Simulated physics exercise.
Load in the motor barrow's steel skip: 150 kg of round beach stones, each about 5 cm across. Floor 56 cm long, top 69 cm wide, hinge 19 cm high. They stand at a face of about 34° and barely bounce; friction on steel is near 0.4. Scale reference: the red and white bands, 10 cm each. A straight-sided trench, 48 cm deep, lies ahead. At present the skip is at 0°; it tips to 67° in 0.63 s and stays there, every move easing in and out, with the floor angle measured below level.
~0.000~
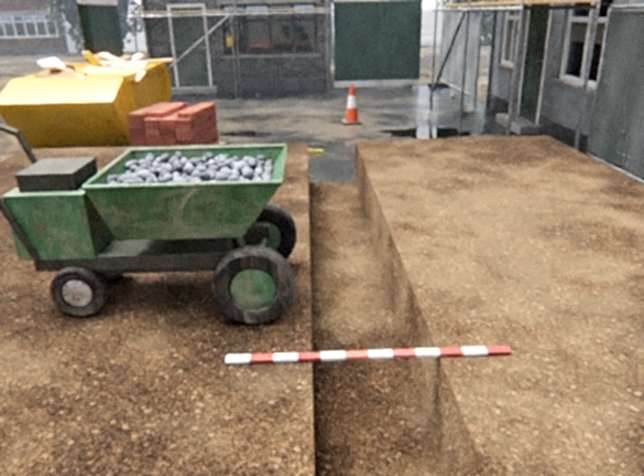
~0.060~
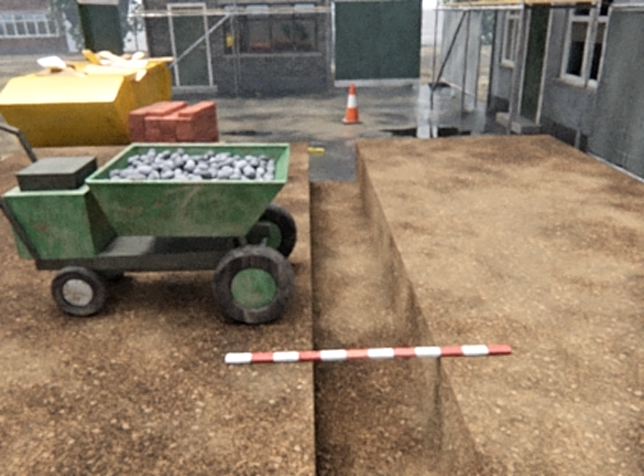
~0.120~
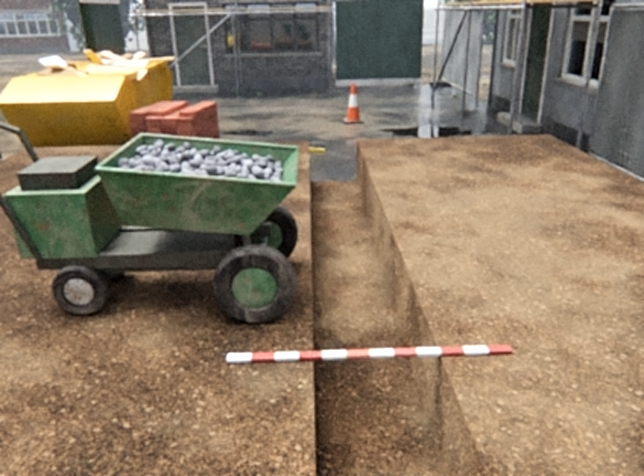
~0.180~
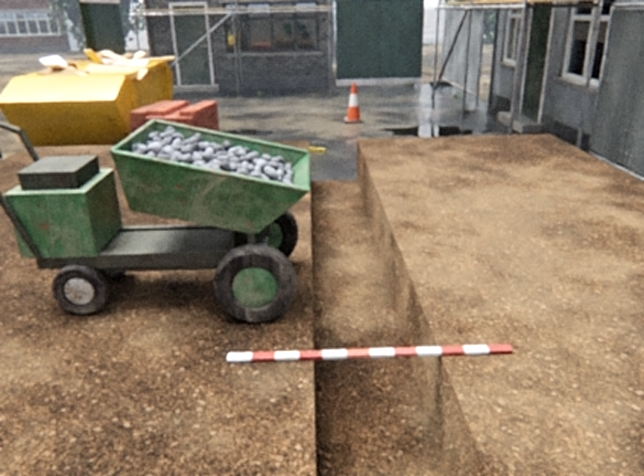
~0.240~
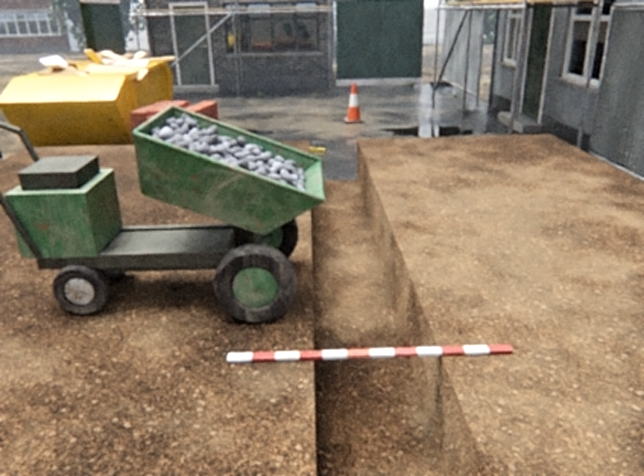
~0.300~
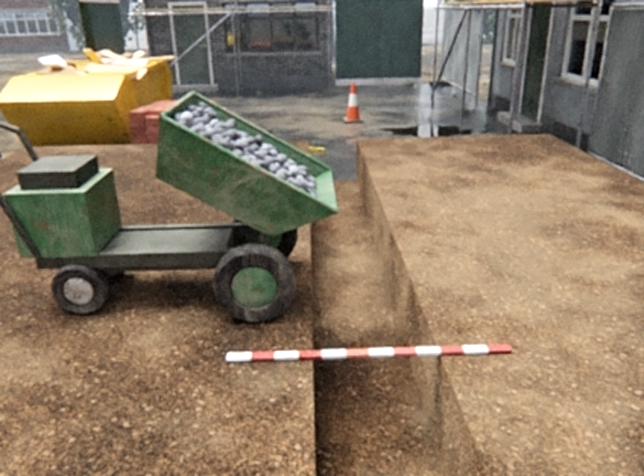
On a building site with a yellow skip and scaffolding behind, a green motor barrow stands beside a straight-sided trench as its stone-filled steel skip gradually tilts, the left end rising and the right edge reaching over the trench.
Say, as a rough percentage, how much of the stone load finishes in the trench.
Roughly 55 out of 100.
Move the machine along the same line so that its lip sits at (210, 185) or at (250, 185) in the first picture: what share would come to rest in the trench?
The first gives about 100 percent and the second about 85 percent.
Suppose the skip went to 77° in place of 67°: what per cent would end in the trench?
I'd guess some 55 in a hundred.
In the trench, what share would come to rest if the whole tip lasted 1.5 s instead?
Estimate: About 80 %.
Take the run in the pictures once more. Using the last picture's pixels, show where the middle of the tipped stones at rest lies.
(406, 341).
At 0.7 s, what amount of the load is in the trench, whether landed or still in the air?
25 per cent, give or take.
After 0.5 s the floor is at 56°; 100 % in the skip; the foremost stones are at (351, 225).
After 0.7 s the floor is at 67°; 73 % in the skip, 23 % in the trench, 3 % past the trench; the foremost stones are at (437, 287).
After 1.1 s the floor is at 67°; 21 % in the skip, 34 % in the trench, 45 % past the trench; the foremost stones are at (577, 271).
After 3.0 s the floor is at 67°; 0 % in the skip, 55 % in the trench, 45 % past the trench; the foremost stones are past the picture's edge.
